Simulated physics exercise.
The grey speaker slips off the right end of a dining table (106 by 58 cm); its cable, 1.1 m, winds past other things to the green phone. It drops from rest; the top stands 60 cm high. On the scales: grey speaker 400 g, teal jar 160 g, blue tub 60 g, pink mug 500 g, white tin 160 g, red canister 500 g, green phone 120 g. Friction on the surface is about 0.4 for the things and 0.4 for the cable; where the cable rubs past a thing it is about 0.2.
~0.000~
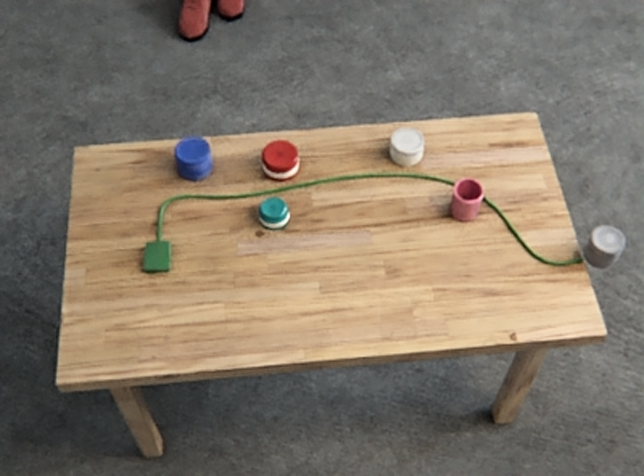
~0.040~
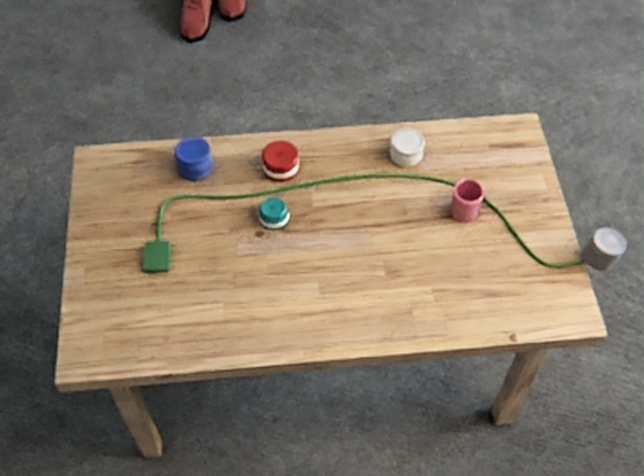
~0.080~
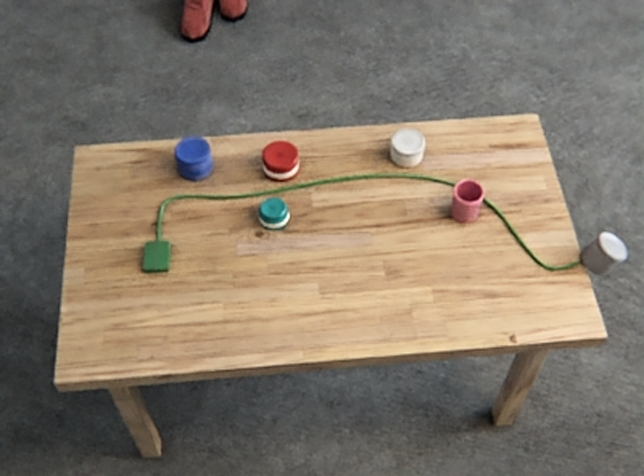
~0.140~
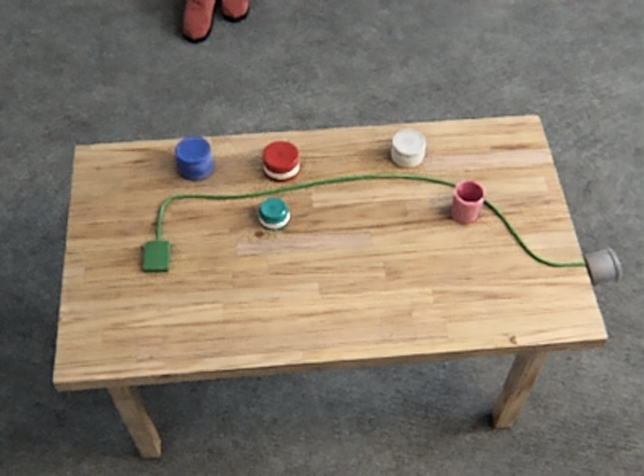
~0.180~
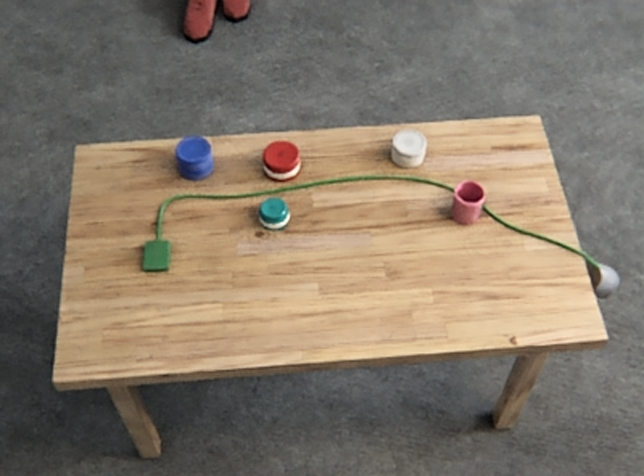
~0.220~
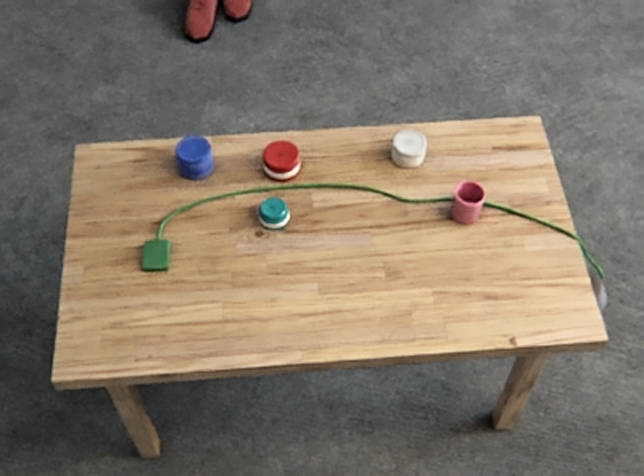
A grey speaker hangs at the right edge of a light wooden table, seen from above, with red shoes on grey carpet behind. A green cable runs from a green phone at left past blue, red and white containers along the back, a teal jar and a pink mug. The speaker tips and sinks beyond the edge, drawing the cable straighter, while everything else stays practically still.
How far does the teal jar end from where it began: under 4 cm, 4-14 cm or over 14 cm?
The teal jar shifts a middling way.
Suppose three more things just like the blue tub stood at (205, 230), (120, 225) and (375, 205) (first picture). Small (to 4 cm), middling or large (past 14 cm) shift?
In turn: Large, small, middling.
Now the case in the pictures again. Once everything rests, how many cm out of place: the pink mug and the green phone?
About: Pink mug 0 cm, green phone 50 cm.
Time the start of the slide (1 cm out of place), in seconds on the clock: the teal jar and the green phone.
Teal jar 0.32 s, green phone 0.28 s.
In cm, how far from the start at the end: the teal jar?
About: Teal jar 6 cm.
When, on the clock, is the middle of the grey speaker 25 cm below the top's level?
About: 0.30 s.
By 0.5 s, the cable's tail end at (287, 209); teal jar 5 cm off its start, green phone 25 cm off its start, grey speaker over the edge.
By 0.7 s, the cable's tail end at (382, 167); teal jar 6 cm off its start, green phone 49 cm off its start, grey speaker over the edge.
By 1.0 s, the cable's tail end at (390, 163); teal jar 6 cm off its start at (290, 227), green phone 51 cm off its start at (374, 162), grey speaker over the edge.
By 1.2 s, the cable's tail end at (390, 163); teal jar 6 cm off its start, green phone 51 cm off its start, grey speaker over the edge.
By 2.4 s, the cable's tail end at (390, 163); teal jar 6 cm off its start at (290, 227), green phone 51 cm off its start at (374, 162), grey speaker over the edge.
